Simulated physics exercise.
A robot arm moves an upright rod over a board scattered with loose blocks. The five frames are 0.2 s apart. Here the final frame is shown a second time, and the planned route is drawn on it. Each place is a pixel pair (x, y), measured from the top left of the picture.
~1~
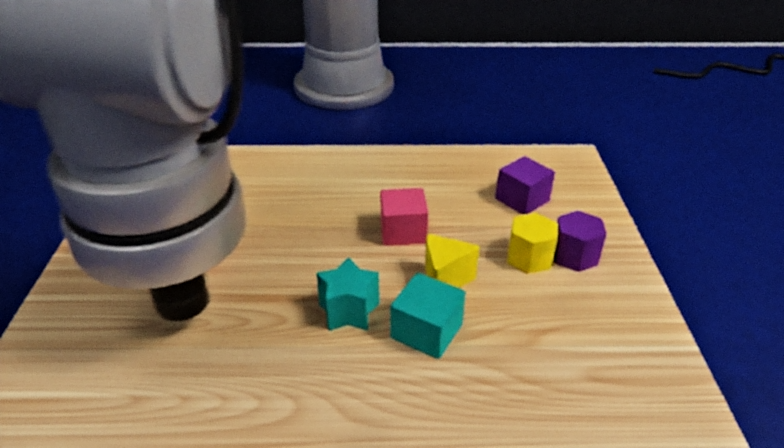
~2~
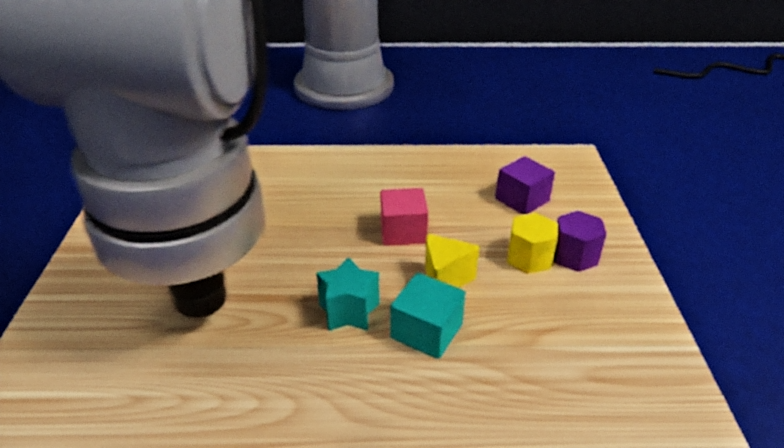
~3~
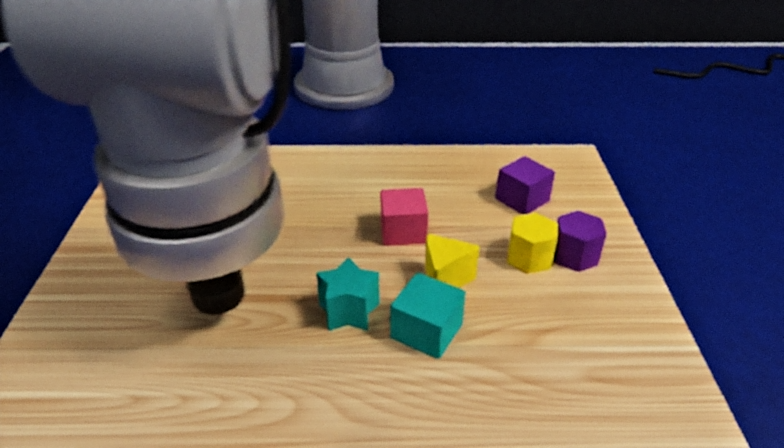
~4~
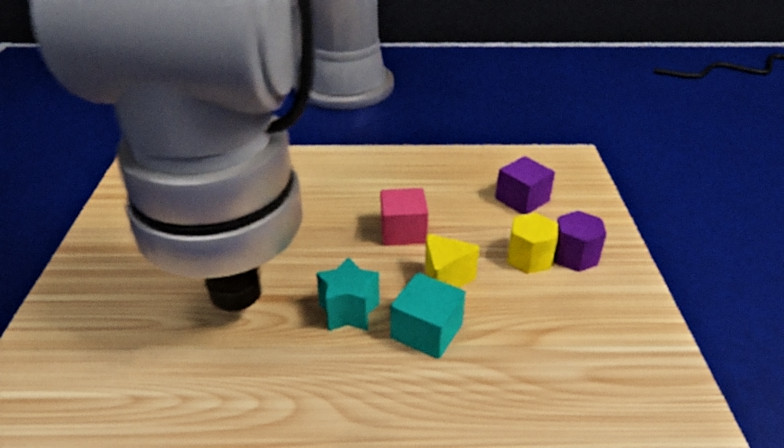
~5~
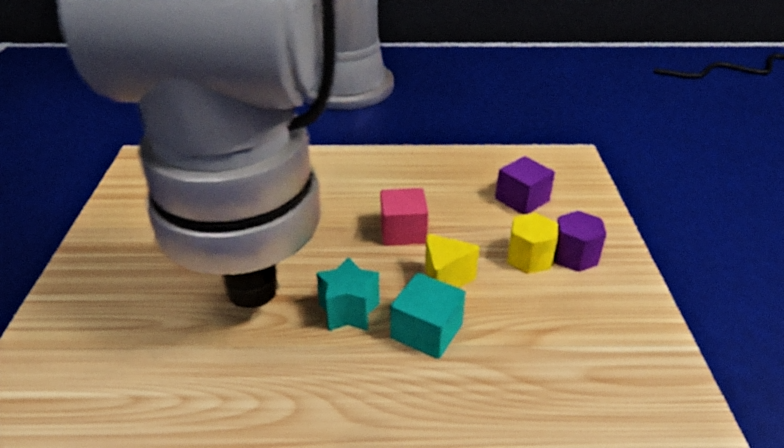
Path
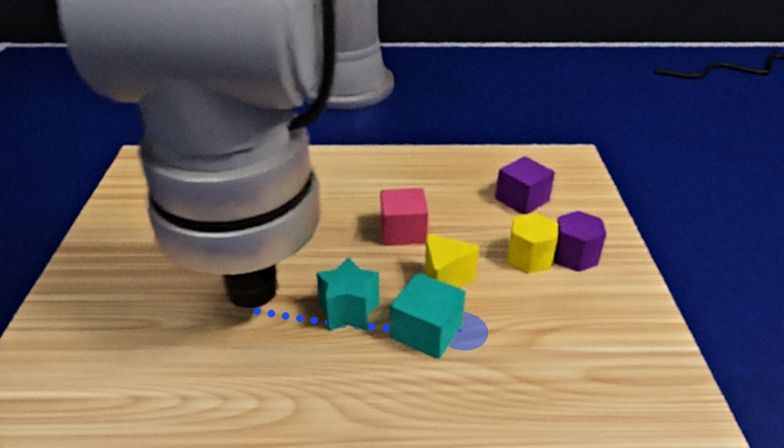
A robot arm moves its black rod slowly right across a wooden board beside motionless colored blocks.
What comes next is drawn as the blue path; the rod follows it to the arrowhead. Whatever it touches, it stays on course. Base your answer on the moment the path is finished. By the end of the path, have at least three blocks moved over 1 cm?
Final answer: Yes.
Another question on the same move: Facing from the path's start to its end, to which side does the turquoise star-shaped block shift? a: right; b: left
Answer: B.
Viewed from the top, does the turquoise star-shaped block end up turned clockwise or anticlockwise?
That block twists counter-clockwise.
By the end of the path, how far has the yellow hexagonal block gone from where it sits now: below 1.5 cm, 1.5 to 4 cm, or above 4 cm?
Moves under 1.5 cm.
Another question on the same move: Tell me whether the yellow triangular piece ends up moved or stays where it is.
It is carried off its spot.
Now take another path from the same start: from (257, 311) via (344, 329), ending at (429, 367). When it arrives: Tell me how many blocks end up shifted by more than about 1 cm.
Going by the path, two blocks will move.
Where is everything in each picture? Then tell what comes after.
Rod's lower end at (184, 304); pink round block hidden; turquoise star-shaped block at (347, 279); turquoise square at (429, 298); yellow triangular piece at (448, 249); yellow hexagonal block at (535, 227), in the first picture.
Rod at (202, 301); blocks still, in the second picture.
Rod at (219, 298); blocks still, in the third picture.
Rod at (237, 295); blocks still, in the fourth picture.
Rod at (254, 292); pink round block hidden; turquoise star-shaped block at (347, 279); turquoise square at (429, 298); yellow triangular piece at (448, 249); yellow hexagonal block at (535, 227), in the fifth picture.
Drawn move, from (257, 311) through (357, 326) to (463, 331).
The first path, step by step. One third of the way, rod at (321, 302); turquoise star-shaped block at (366, 279).
Two thirds of the way, rod at (393, 309); turquoise star-shaped block at (437, 283); turquoise square at (492, 305).
At the end, rod at (465, 311); pink round block still; turquoise star-shaped block at (501, 278), turned 20° anticlockwise; turquoise square at (550, 311), turned 20° clockwise; yellow triangular piece at (473, 245), turned 80° anticlockwise; yellow hexagonal block still.
